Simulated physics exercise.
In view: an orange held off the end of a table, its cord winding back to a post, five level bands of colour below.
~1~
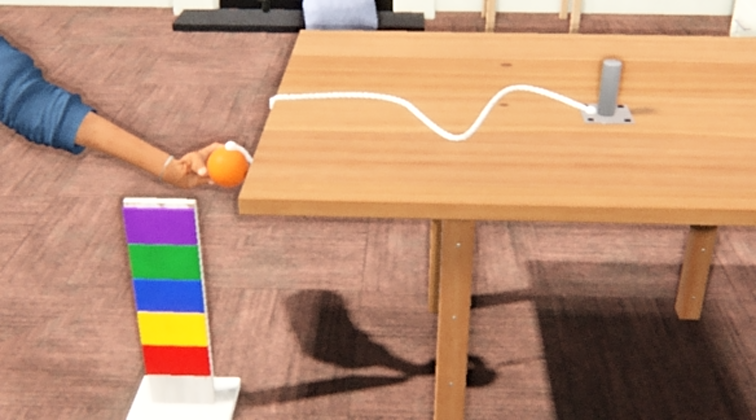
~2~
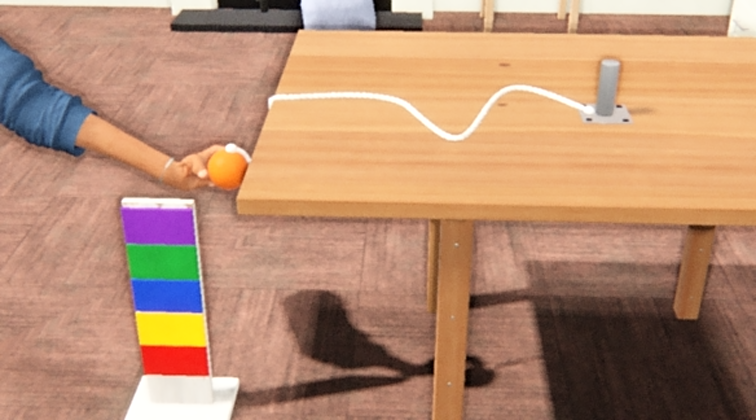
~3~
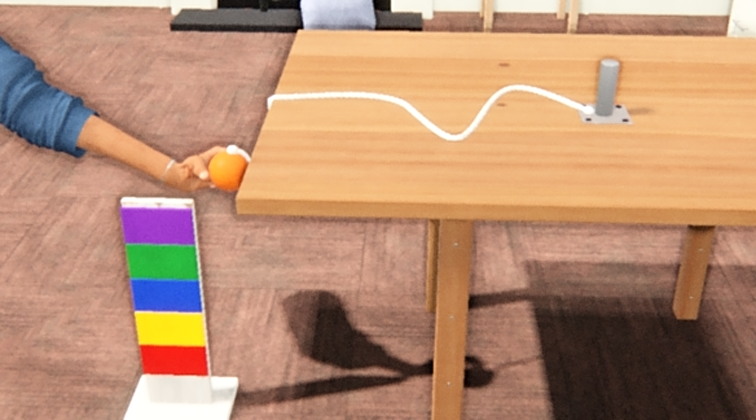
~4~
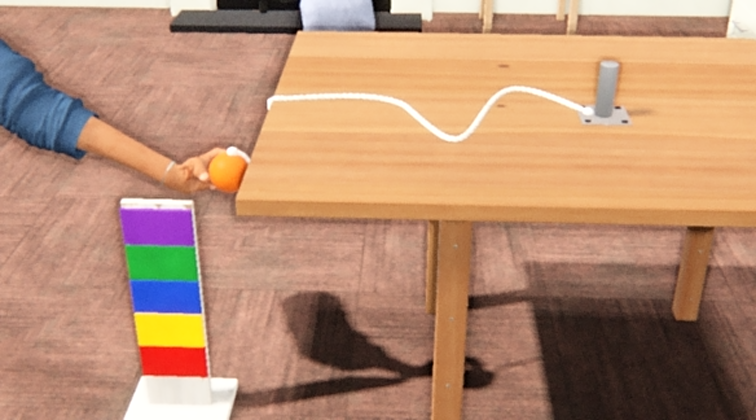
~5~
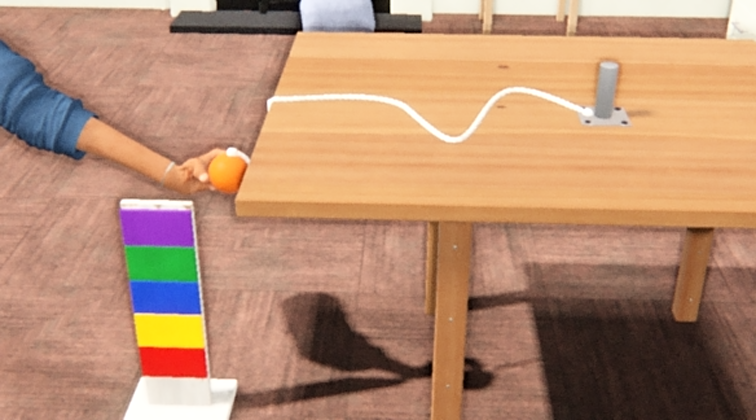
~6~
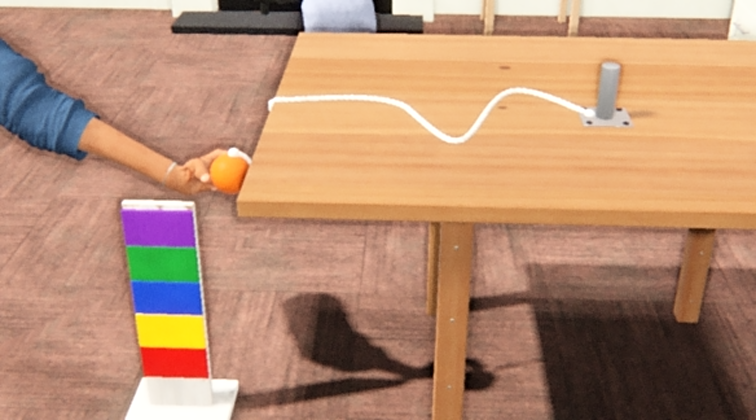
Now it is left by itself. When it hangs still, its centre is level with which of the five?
With red.
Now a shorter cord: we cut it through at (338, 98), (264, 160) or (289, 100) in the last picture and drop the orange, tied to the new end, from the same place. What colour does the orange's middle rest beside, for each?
In that order: Purple; yellow; green.
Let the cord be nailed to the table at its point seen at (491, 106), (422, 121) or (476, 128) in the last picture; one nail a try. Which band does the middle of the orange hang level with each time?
Answer: Yellow, green and blue, in that order.
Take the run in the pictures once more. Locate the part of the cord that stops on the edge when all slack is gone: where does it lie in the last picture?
It's the piece you see at (416, 116).
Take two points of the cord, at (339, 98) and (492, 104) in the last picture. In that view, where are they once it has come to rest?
(273, 209) and (443, 114), approximately.
A little later, orange near (311, 356); level with red.
Next, orange near (268, 364); level with red.
When it is over, orange near (288, 366); level with red. The red one.
